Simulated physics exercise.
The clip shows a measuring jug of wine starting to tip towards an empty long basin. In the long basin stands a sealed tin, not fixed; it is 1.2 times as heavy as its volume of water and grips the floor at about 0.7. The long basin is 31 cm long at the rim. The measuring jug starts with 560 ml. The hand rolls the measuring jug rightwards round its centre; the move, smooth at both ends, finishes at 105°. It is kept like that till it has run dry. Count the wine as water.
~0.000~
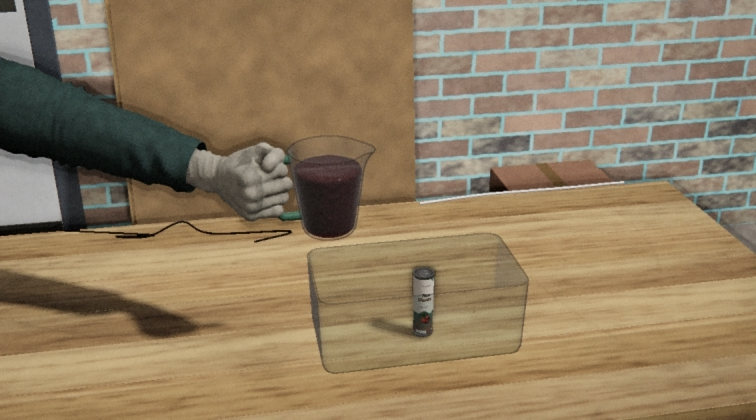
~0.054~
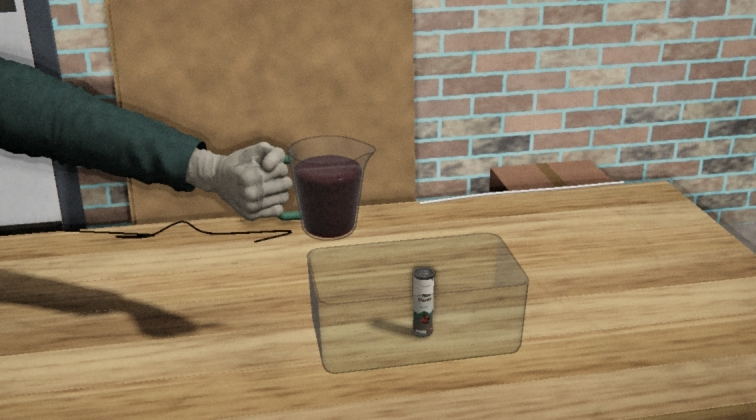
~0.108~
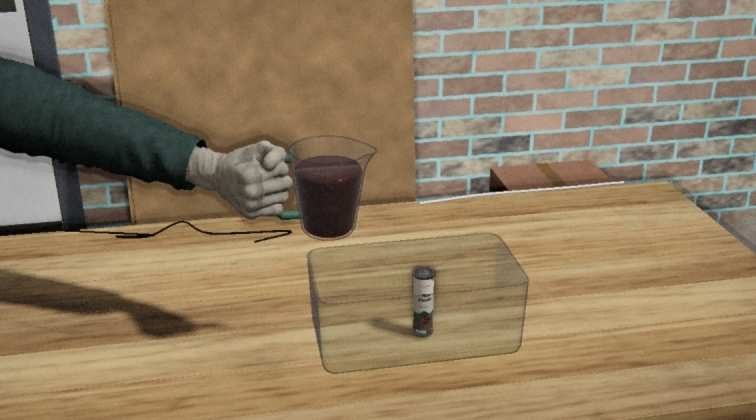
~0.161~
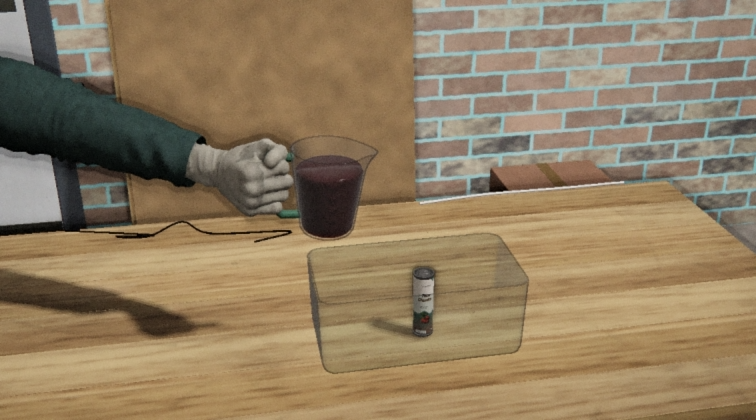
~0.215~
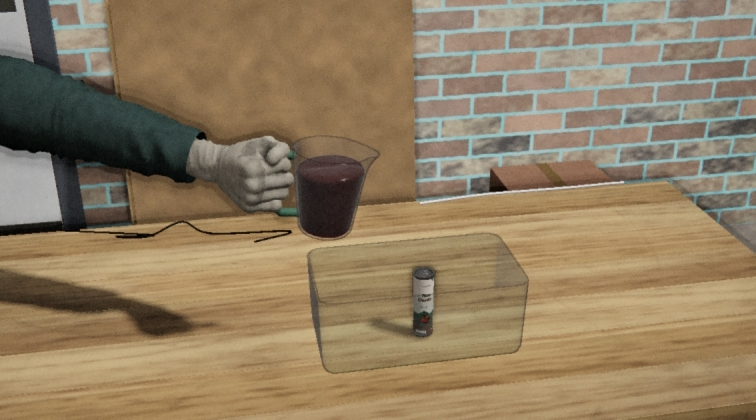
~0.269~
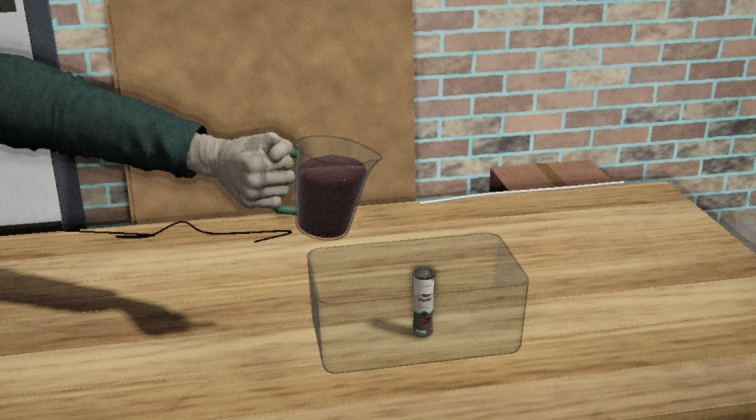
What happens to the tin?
The tin topples.
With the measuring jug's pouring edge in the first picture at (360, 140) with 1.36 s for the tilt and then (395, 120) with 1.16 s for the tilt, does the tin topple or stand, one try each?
First it goes over; then it remains upright.
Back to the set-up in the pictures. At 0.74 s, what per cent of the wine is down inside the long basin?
Near 2 in a hundred.
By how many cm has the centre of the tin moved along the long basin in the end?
About 7.5 cm.
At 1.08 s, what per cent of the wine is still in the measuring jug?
Near 26 in a hundred.
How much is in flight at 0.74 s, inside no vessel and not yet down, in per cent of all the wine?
Near 12 in a hundred.
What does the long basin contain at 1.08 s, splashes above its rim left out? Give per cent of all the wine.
Some 54 per cent.
Then, 0.74 s in, the tilt is 61° and 85 per cent is still to pour; the tin stands where it began.
Then, 1.08 s in, the tilt is 96° and 26 per cent is still to pour; the tin stands where it began.
Then, 1.44 s in, the tilt is 105° and 0 per cent is still to pour; the tin lies on its side.
Then, 1.83 s in, the tilt is 105° and 0 per cent is still to pour; the tin lies on its side.
Finally, the tin lies on its side.
